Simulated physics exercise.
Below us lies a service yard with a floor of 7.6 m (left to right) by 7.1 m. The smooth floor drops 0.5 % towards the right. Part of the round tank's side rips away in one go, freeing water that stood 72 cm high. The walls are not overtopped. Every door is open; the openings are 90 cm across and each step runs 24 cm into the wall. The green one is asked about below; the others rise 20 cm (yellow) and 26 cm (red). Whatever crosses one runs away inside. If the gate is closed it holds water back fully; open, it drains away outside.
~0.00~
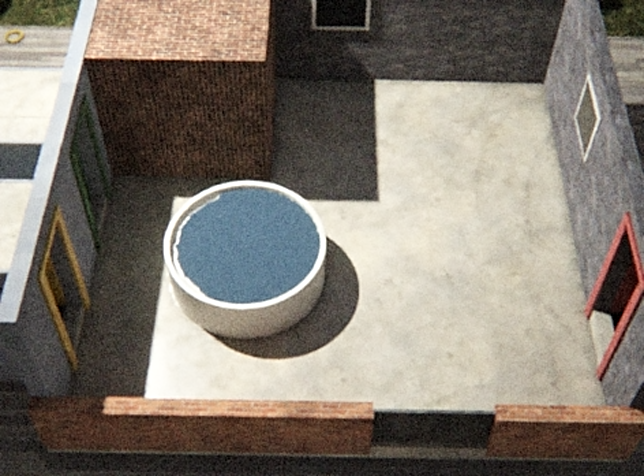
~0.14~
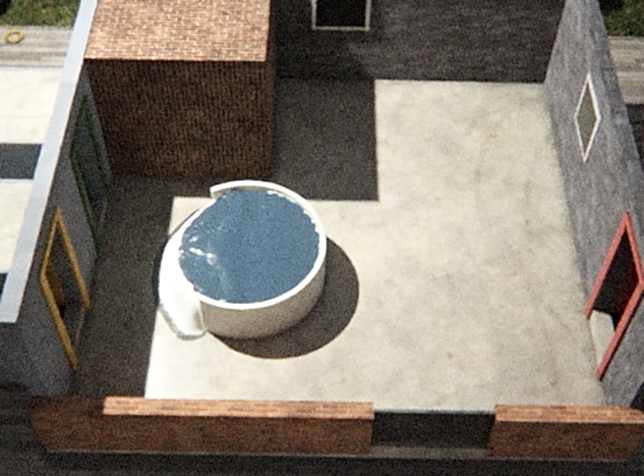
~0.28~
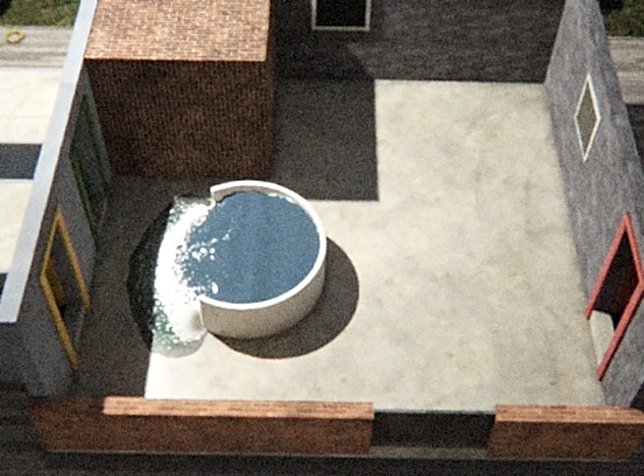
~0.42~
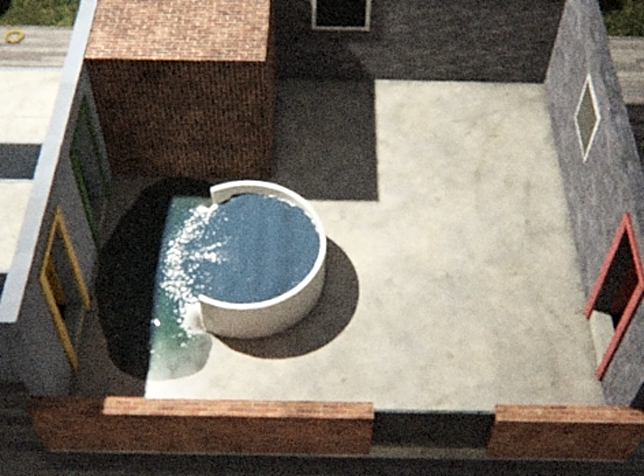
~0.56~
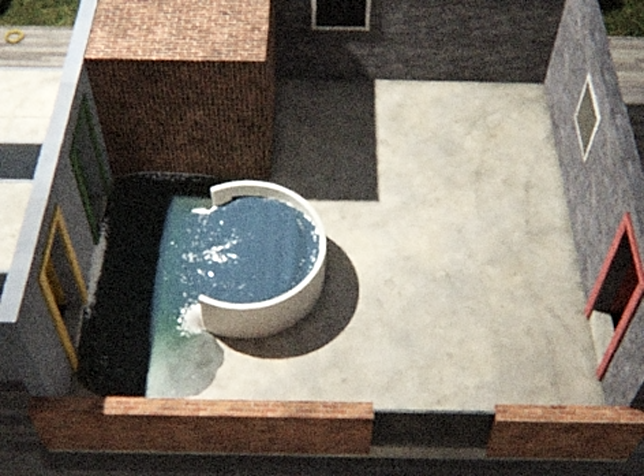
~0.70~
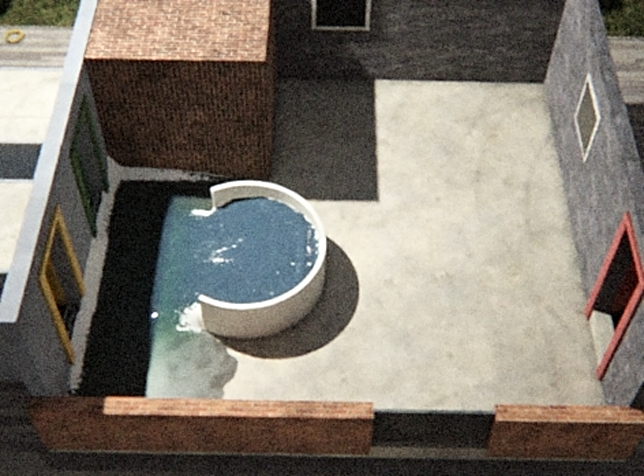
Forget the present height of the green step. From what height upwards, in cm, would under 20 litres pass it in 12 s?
At least 36 cm or so.
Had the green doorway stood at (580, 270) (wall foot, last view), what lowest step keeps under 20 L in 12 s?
Roughly 11.5 cm.
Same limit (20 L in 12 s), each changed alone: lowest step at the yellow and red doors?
Roughly 29 cm at yellow and 10.5 cm at red.
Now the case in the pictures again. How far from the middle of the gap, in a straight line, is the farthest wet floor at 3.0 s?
About 4.0 m.
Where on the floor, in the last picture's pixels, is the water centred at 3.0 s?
At about (185, 288).
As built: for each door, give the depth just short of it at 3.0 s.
Depths in cm: Green 24, yellow 20, red 0.
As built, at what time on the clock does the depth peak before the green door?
Around 1.6 s.
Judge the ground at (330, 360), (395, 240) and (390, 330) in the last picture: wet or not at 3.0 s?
In that order: Wet, dry, dry.
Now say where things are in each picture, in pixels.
In the first picture, still water, 72 cm deep, in the round tank at (246, 245); the green door at (92, 181) is dry.
In the second picture, water pours out at (174, 262) and has run 0.3 m, to (179, 334); about 8 cm deep outside, 72 cm at the back.
In the third picture, water pours out at (174, 264) and has run 0.7 m, to (182, 200); about 10 cm deep outside, 72 cm at the back.
In the fourth picture, the front is at (146, 194), 1.2 m from the gap at (174, 266); 4.3 m2 of floor is wet, 71 cm left at the back.
In the fifth picture, the front is at (124, 177), 1.8 m from the gap at (175, 266); 6.5 m2 of floor is wet, 65 cm left at the back.
In the sixth picture, water pours out at (175, 266) and has run 2.3 m, to a hidden place; about 8 cm deep outside, 61 cm at the back; water is at the green door at (92, 181).
After 1.4 s water covers 20 % of the floor, deepest (48 cm) near (93, 276); 41 cm at the green door, 71 litres in over its 15 cm step.
After 3.0 s water covers 35 % of the floor, deepest (30 cm) near (64, 424); 24 cm at the green door, 255 litres in over its 15 cm step.
After 12.0 s water covers 95 % of the floor, deepest (10 cm) near (543, 86); 7 cm at the green door, 276 litres in over its 15 cm step.
At the green door as built, the water arrived by 0.6 s and peaked near 41 cm at 1.6 s.
With a step of 30.5 cm, 53 litres would have come in within the 12 s; with 41 cm, 6 litres. So under 20 litres takes about 36 cm.
